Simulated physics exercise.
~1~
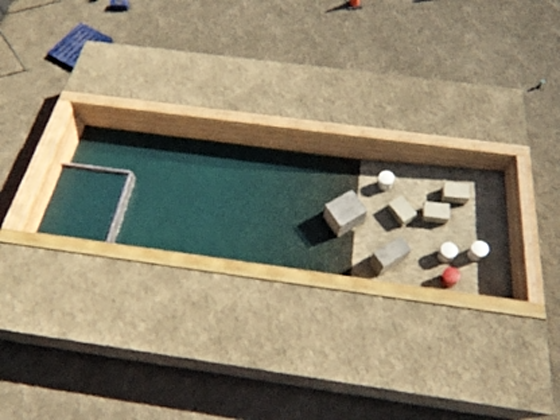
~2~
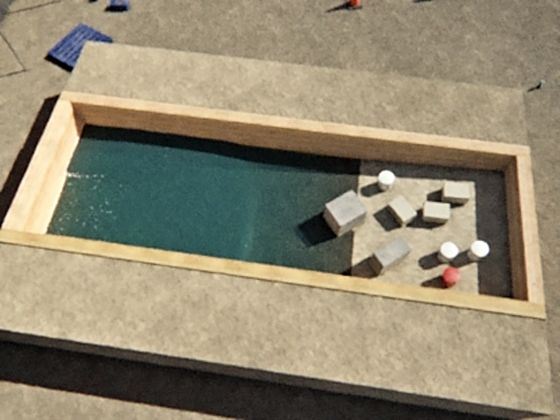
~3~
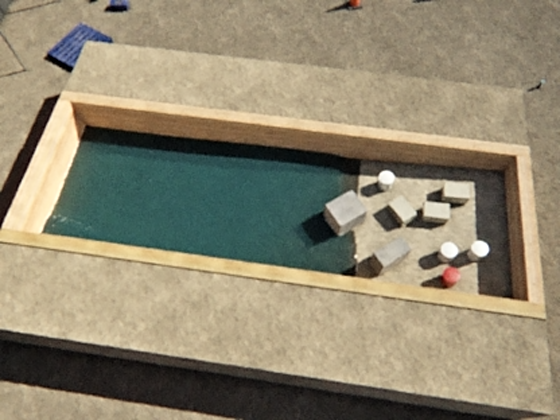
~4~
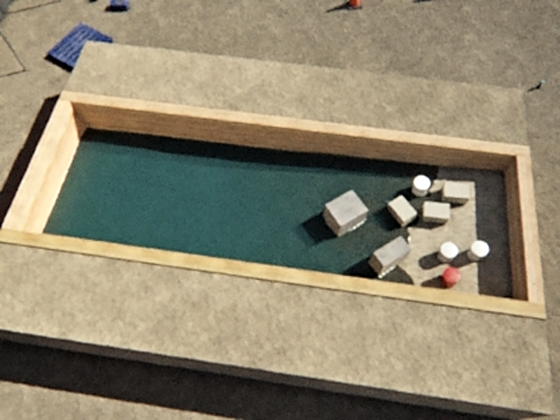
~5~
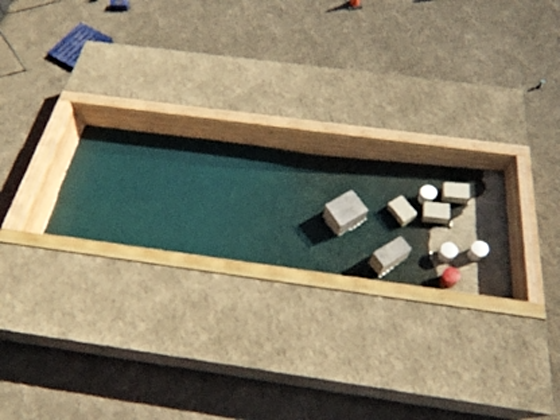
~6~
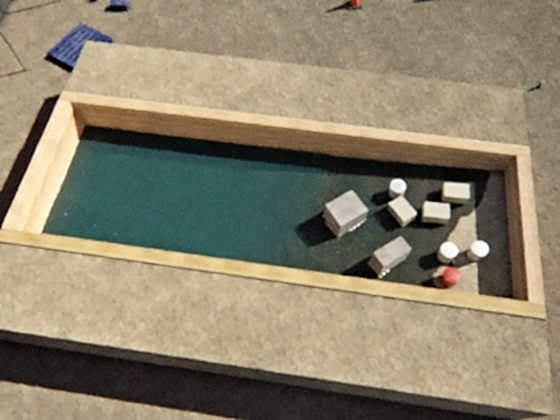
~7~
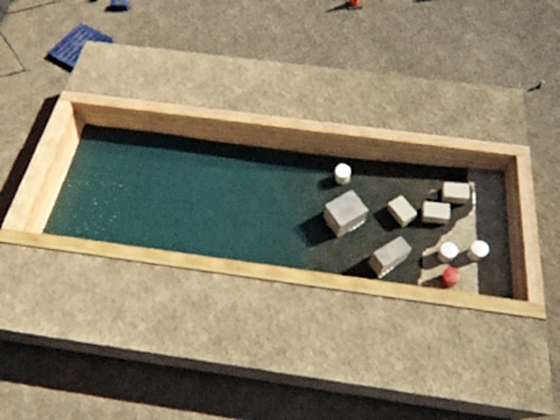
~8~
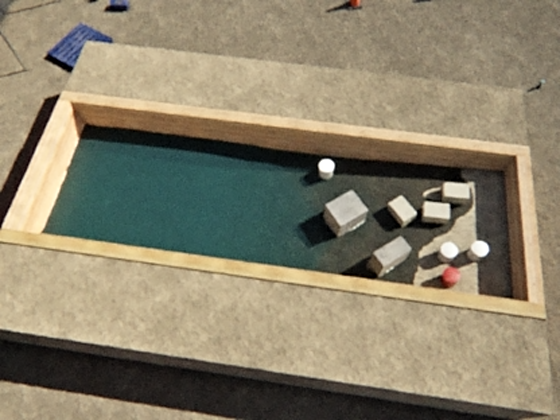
A sandy bay between pale timber walls is seen from high above, with dark green water on the left and a sandy slope on the right. Two larger grey crates, three smaller pale ones, three white pails and a red one stand towards the right. The boarding penning water at the left end vanishes, and a low wave runs right, spreading among the crates. It carries the uppermost white pail right and slightly down, then draws back, taking it left past the crates. The pail ends near the water's edge above darkened sand, while the red pail and everything else stay put.
